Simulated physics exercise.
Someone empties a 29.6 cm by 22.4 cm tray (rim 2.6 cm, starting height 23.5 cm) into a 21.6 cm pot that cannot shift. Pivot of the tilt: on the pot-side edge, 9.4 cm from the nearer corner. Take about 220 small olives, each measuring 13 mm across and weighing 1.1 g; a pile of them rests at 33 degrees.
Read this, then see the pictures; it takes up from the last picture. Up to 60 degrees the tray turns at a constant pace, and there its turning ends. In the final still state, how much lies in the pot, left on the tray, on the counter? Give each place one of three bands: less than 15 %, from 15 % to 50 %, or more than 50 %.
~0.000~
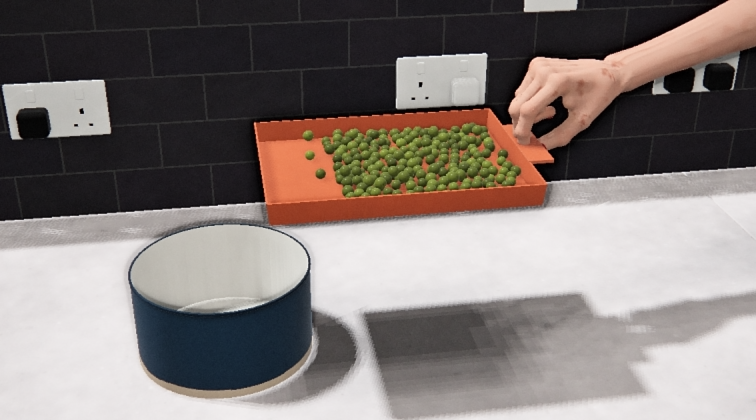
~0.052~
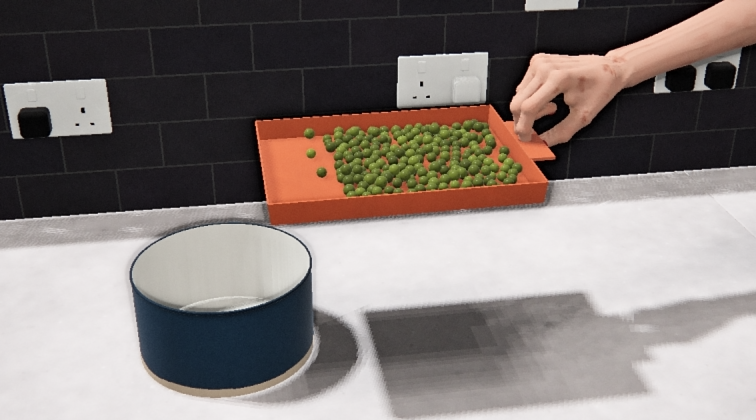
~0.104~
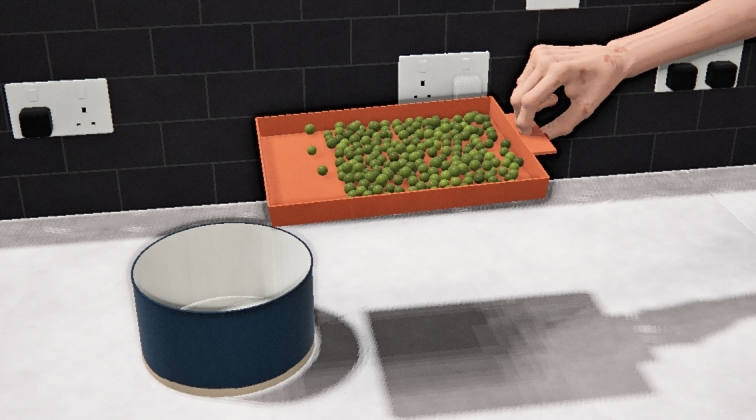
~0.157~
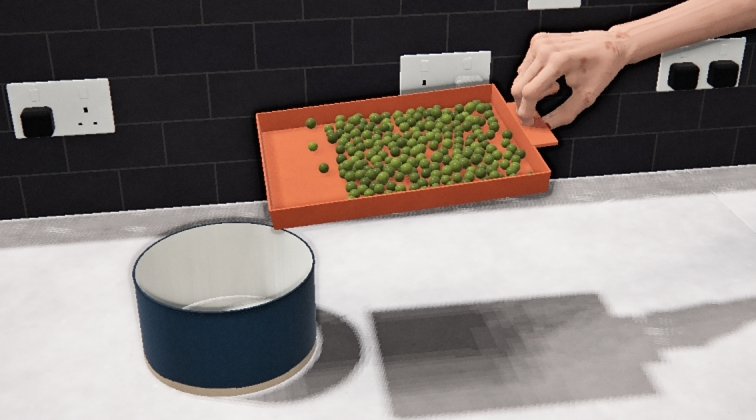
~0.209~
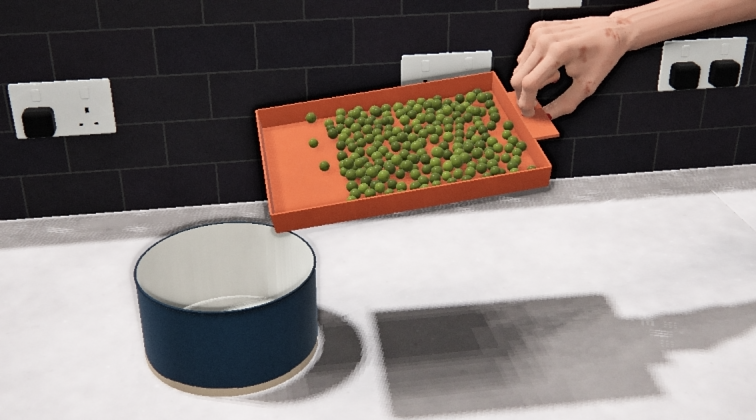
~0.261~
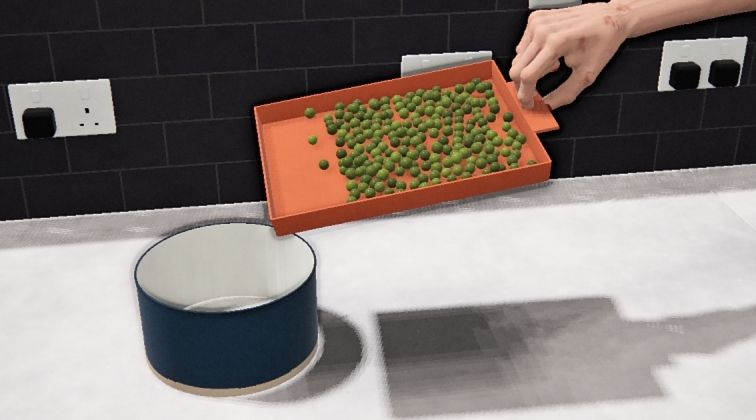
Pot - less than 15 %; tray - more than 50 %; counter - less than 15 %.
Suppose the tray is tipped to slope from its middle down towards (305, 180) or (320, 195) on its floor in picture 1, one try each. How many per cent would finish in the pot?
That would be close to 10 per cent and then close to 0 per cent.
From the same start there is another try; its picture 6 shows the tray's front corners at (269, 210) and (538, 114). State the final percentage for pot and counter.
Pot: 10, counter: 10.
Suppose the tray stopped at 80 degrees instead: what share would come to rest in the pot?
The pot would get around 0 per cent.
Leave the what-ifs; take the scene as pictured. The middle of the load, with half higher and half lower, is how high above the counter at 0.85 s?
Around 28 cm up.
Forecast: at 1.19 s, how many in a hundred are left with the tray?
It's roughly 95 percent.
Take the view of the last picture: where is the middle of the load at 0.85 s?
The load's centre is near (362, 156) at that time.
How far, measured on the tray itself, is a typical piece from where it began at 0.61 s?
Roughly 5 cm.
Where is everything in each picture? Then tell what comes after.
In the first frame, tray tilt 0 degrees, front corners at (269, 203) and (544, 183); middle of the pieces at (418, 162); pot at (220, 265).
In the second frame, tray tilt 1 degrees, front corners at (270, 203) and (545, 181); middle of the pieces at (419, 160).
In the third frame, tray tilt 3 degrees, front corners at (271, 205) and (546, 177); middle of the pieces at (420, 155).
In the fourth frame, tray tilt 6 degrees, front corners at (272, 209) and (547, 171), lowest corner left front; middle of the pieces at (421, 149).
In the fifth frame, tray tilt 10 degrees, front corners at (273, 213) and (548, 166), lowest corner left front; middle of the pieces at (422, 143).
In the sixth frame, tray tilt 13 degrees, front corners at (273, 217) and (548, 161), lowest corner left front; middle of the pieces at (421, 138); pot at (226, 263). Its pace works out near 65 degrees a second.
After 0.61 s, tilt 36 degrees; the tray holds 100 %, the pot 0 %.
After 0.85 s, tilt 51 degrees; the tray holds 100 %, the pot 0 %.
After 1.19 s, tilt 60 degrees; the tray holds 95 %, the pot 0 %.
At rest (2.1 s), pot 0 %, tray 95 %, counter 5 %.
